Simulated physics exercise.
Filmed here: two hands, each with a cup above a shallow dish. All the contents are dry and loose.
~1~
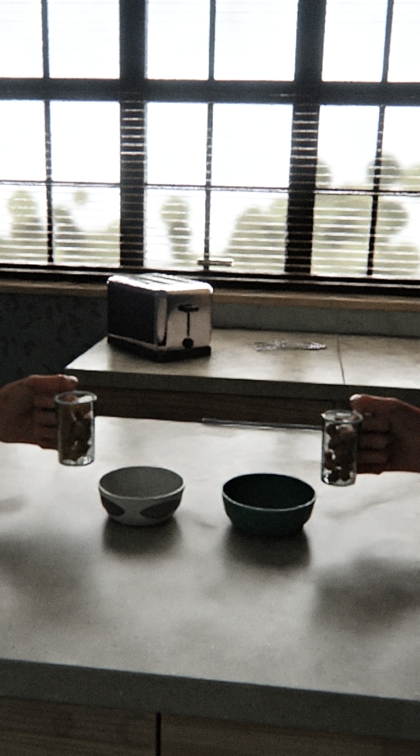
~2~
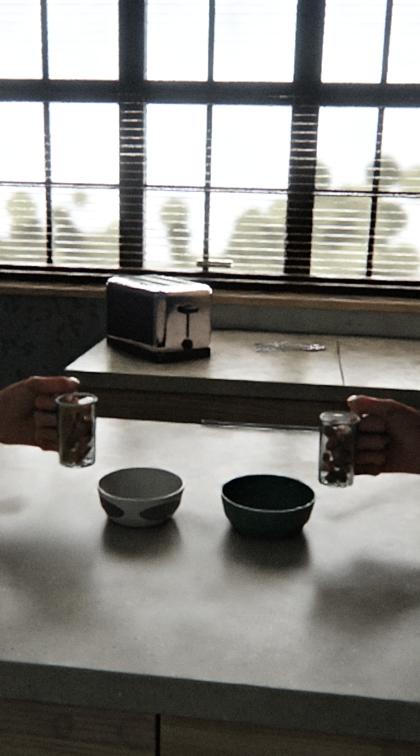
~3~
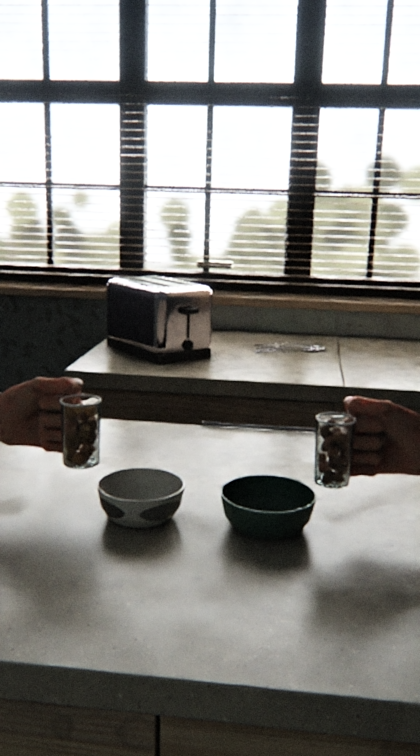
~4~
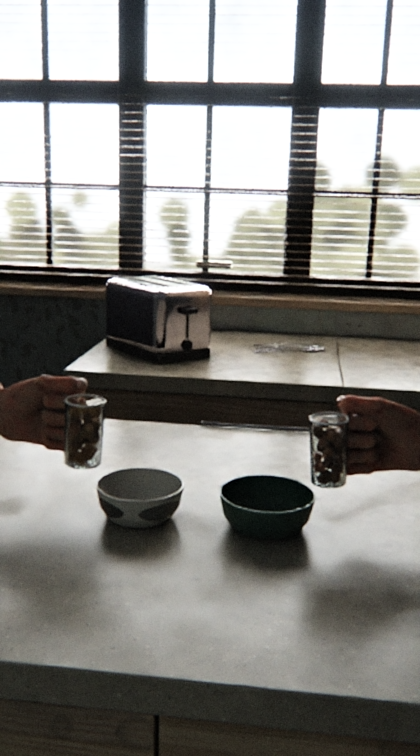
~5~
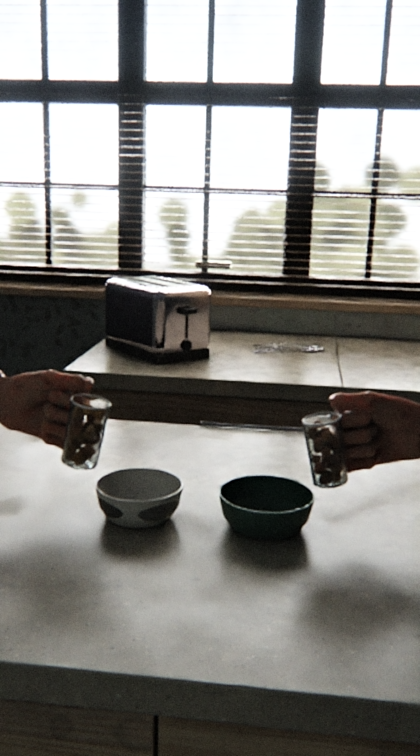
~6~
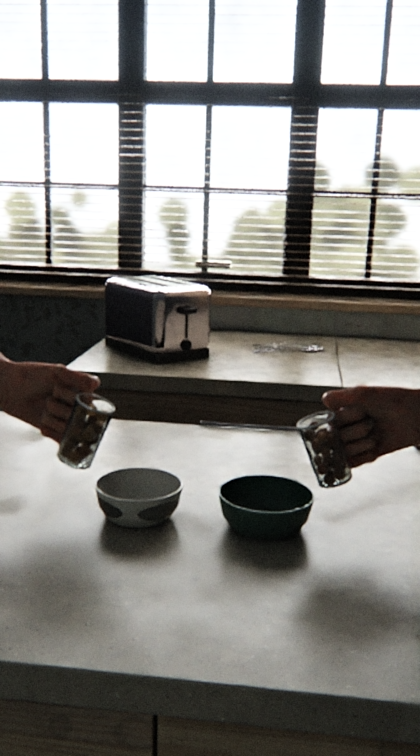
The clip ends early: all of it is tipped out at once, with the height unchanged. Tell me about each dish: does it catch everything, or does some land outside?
On the left the dish - catches everything; right - catches everything.
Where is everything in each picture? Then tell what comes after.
The first picture shows left dish at (132, 502), empty; left cup at (76, 429), holding brown sugar cubes, just above its dish; right dish at (266, 513), empty; right cup at (340, 449), holding hazelnuts, just above its dish.
The second picture shows left cup at (77, 431), upright; right cup at (338, 450), upright.
The third picture shows left cup at (81, 432), upright; right cup at (334, 451), upright.
The fourth picture shows left cup at (84, 432), tipped 3°; right cup at (329, 450), tipped 3°.
The fifth picture shows left cup at (85, 432), tipped 11°; right cup at (326, 450), tipped 11°.
The sixth picture shows left dish at (129, 504); left cup at (85, 432), tipped 21°; right dish at (264, 516); right cup at (326, 450), tipped 21°.
Then, 0.48 s after the last picture, left, all still in the cup; right, all still in the cup.
Then, 0.90 s after the last picture, left, nearly all still in the cup, a small part in the air; right, nearly all still in the cup, a stray few in the dish, a stray few in the air.
Then, 1.27 s after the last picture, left, a small part still in the cup, most in the dish, a small part in the air; right, all in the dish.
At rest, left, all in the dish, none outside the dish; right, all in the dish, none outside the dish.
